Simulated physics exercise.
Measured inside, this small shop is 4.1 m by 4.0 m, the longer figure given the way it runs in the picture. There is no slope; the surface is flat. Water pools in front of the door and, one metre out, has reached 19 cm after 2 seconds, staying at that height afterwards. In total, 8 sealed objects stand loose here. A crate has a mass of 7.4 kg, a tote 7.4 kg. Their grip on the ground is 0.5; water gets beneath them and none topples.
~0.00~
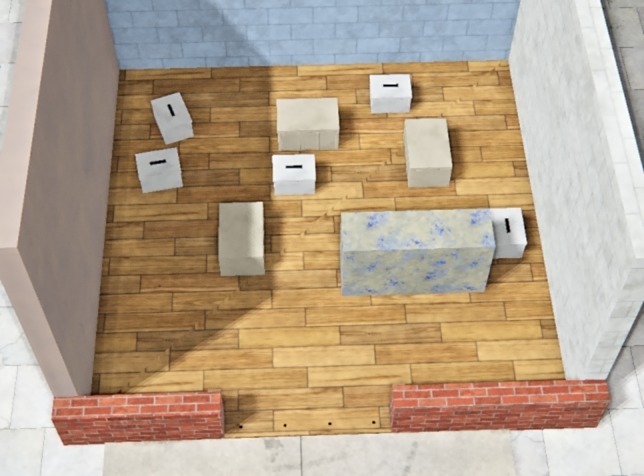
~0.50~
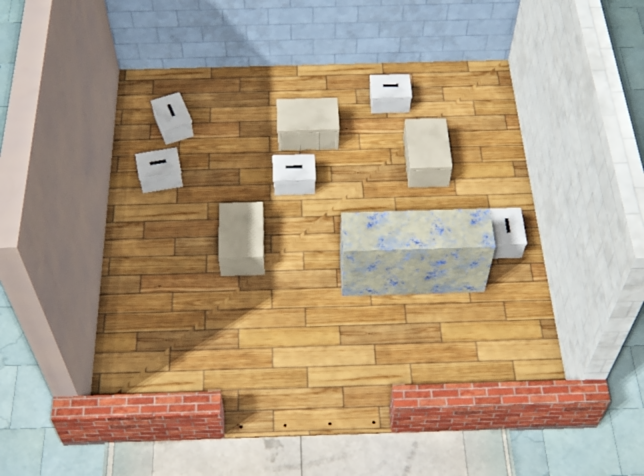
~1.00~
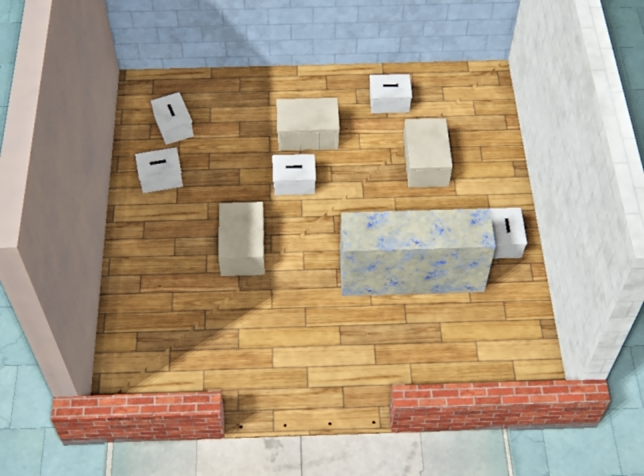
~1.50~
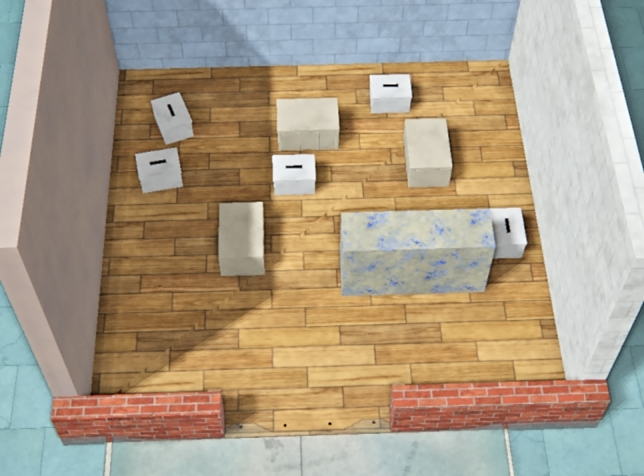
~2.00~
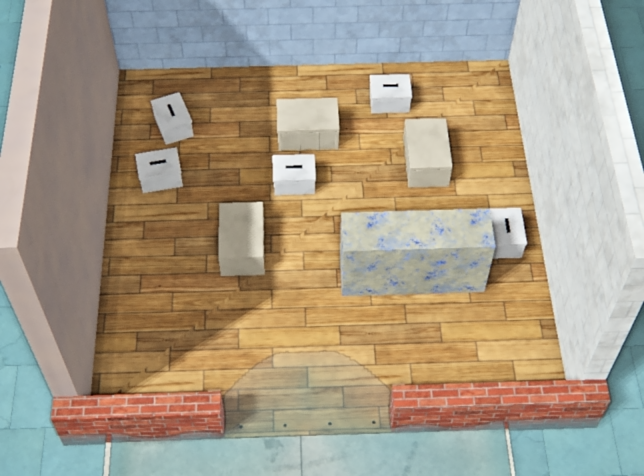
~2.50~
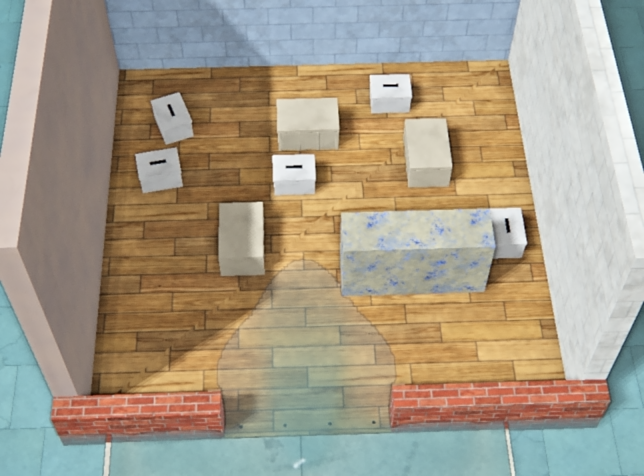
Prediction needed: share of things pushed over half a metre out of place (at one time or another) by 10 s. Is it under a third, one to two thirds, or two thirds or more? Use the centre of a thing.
Two thirds or more.
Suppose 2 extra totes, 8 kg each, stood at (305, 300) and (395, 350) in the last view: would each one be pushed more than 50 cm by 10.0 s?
Well, the first one tops the mark, and the second tops the mark.
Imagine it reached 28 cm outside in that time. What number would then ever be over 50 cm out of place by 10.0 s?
7.
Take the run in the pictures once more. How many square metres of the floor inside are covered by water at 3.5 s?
6.0 m2.
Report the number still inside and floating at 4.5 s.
Just then, the number is 1.
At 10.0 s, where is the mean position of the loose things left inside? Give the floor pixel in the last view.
They average out to somewhere around (376, 129).
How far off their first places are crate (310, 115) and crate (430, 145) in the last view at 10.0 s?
Respectively 150 and 80 cm.
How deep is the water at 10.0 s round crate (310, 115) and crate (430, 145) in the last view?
I'd estimate 11 cm for the first and 7 cm for the second.
After 3.5 s 0 of 8 are over 50 cm from their spots; 0 afloat.
After 4.5 s 2 of 8 are over 50 cm from their spots; 1 afloat.
After 7.0 s 4 of 8 are over 50 cm from their spots; 5 afloat.
After 10.0 s 7 of 8 are over 50 cm from their spots, and 7 have been at some point; 8 afloat.
